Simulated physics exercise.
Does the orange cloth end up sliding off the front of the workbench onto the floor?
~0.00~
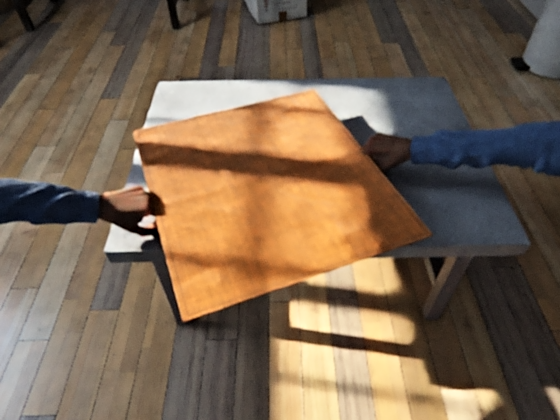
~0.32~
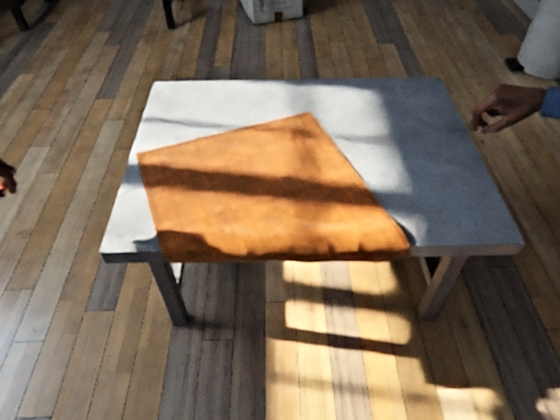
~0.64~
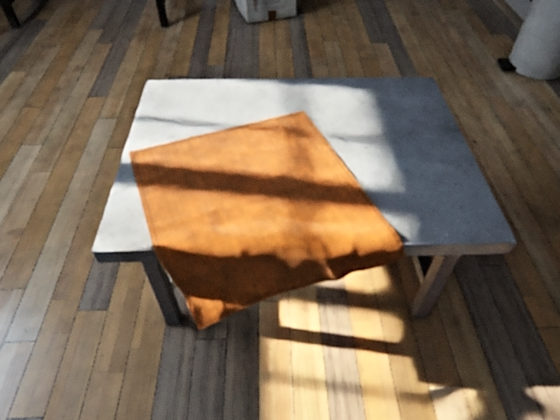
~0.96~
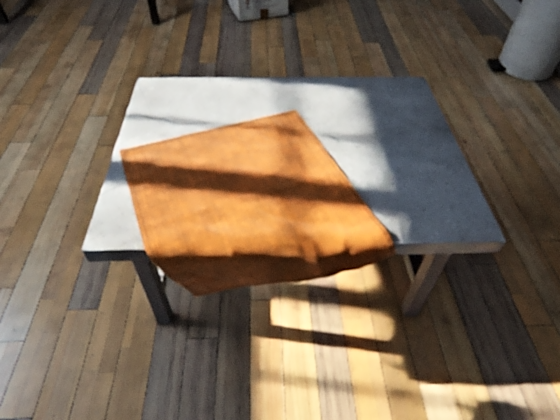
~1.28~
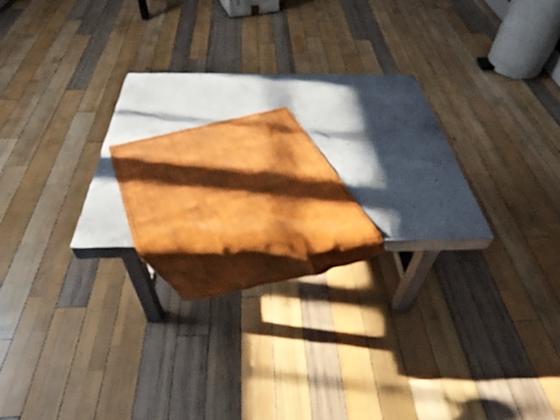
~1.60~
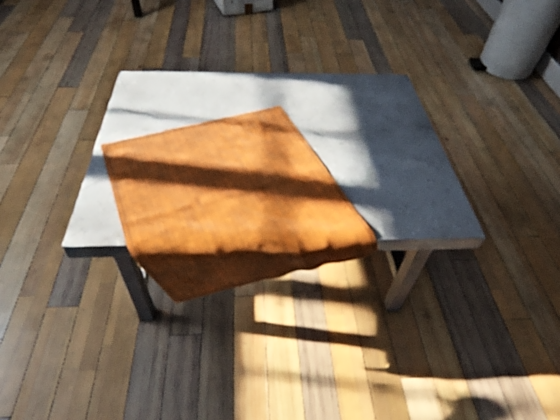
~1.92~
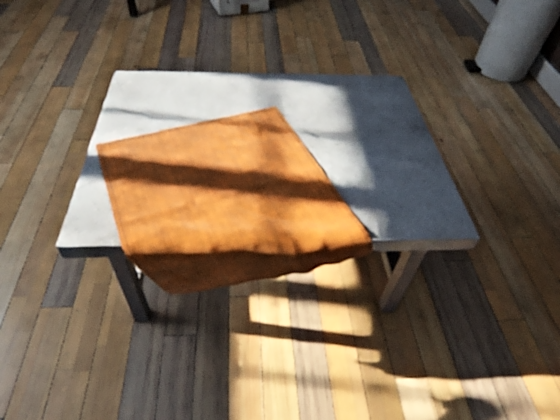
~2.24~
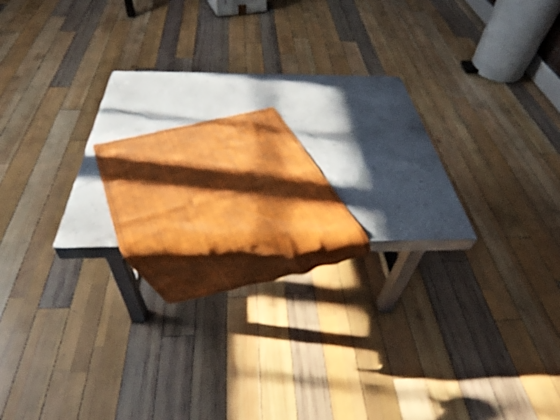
No, it stays on the workbench, with most of it lying on the top and only its front part hanging over the edge.
